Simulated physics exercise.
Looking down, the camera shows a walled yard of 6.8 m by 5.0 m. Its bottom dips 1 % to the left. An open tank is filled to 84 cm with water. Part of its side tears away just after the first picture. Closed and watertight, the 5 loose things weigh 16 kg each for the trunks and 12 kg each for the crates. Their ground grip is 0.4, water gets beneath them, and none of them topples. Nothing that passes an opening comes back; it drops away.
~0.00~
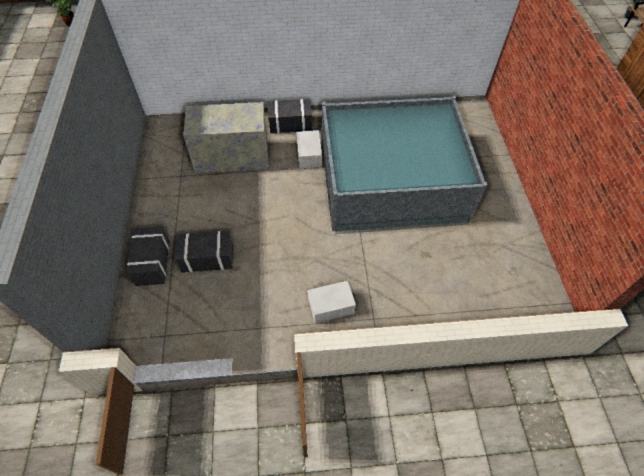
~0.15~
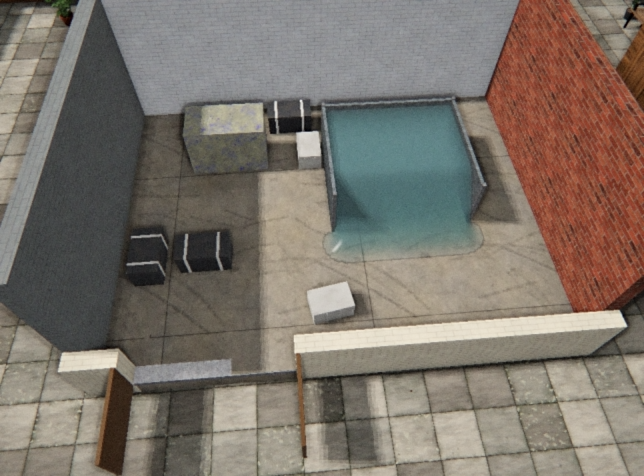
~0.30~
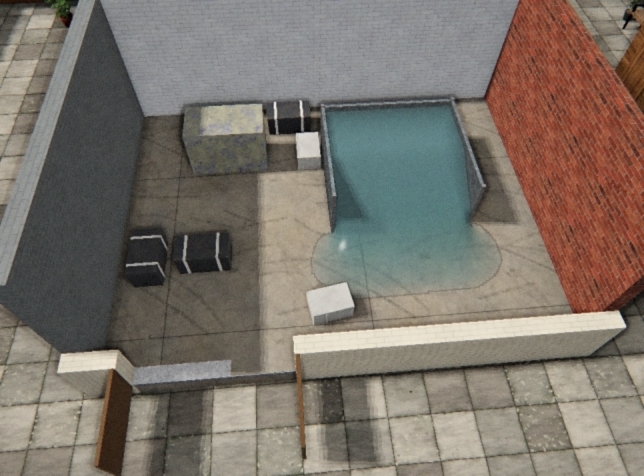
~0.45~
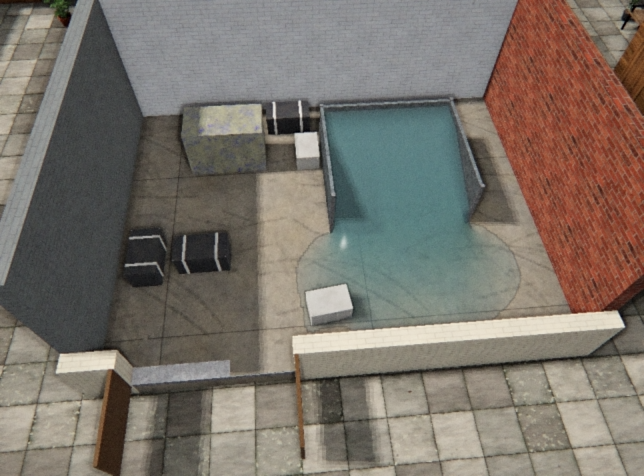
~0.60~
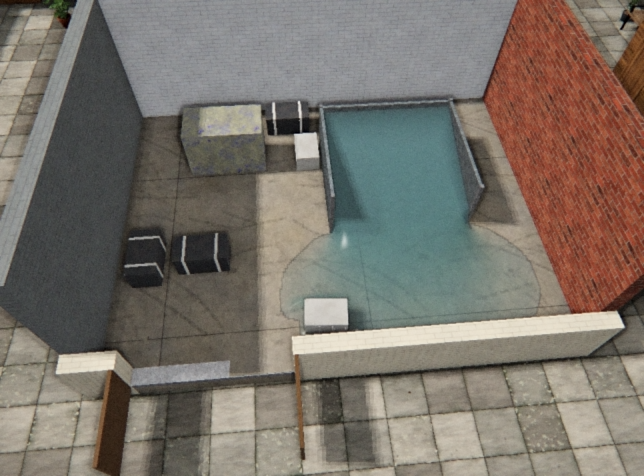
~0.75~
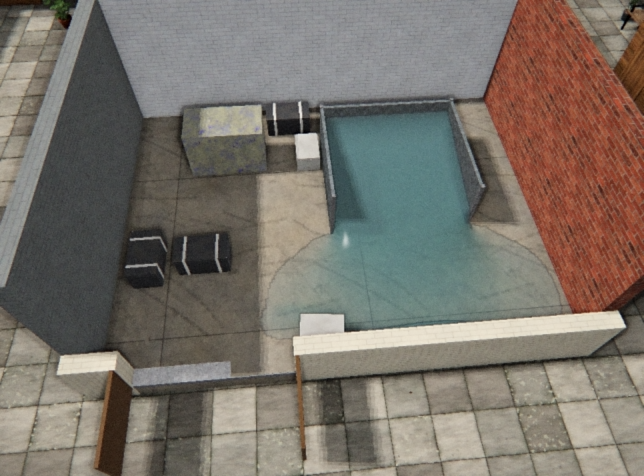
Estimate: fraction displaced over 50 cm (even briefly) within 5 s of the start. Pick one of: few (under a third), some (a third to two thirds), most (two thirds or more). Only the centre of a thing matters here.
Some.
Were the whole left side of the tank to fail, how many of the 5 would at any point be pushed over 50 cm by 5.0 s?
The answer would then be 4.
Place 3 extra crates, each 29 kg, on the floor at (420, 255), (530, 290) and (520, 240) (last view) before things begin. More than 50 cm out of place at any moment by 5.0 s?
Outcome: Breaks the threshold first, breaks the threshold next, breaks the threshold last.
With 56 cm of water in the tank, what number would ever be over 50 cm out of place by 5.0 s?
That would give 3.
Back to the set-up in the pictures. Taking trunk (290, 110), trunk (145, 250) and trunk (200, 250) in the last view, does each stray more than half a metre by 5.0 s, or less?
Within the mark, beyond the mark, beyond the mark.
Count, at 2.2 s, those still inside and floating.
Total: 0.
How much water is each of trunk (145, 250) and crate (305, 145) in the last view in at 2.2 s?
I'd put it at 2 cm and 0 cm respectively.
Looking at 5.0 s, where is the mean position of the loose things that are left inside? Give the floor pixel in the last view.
Somewhere near (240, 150).
After 1.1 s 1 of 5 are over 50 cm from their spots; 0 afloat.
After 2.2 s 1 of 5 are over 50 cm from their spots; 0 afloat.
After 3.5 s 3 of 5 are over 50 cm from their spots; 1 afloat.
After 5.0 s 3 of 5 are over 50 cm from their spots, and 3 have been at some point; 2 afloat.
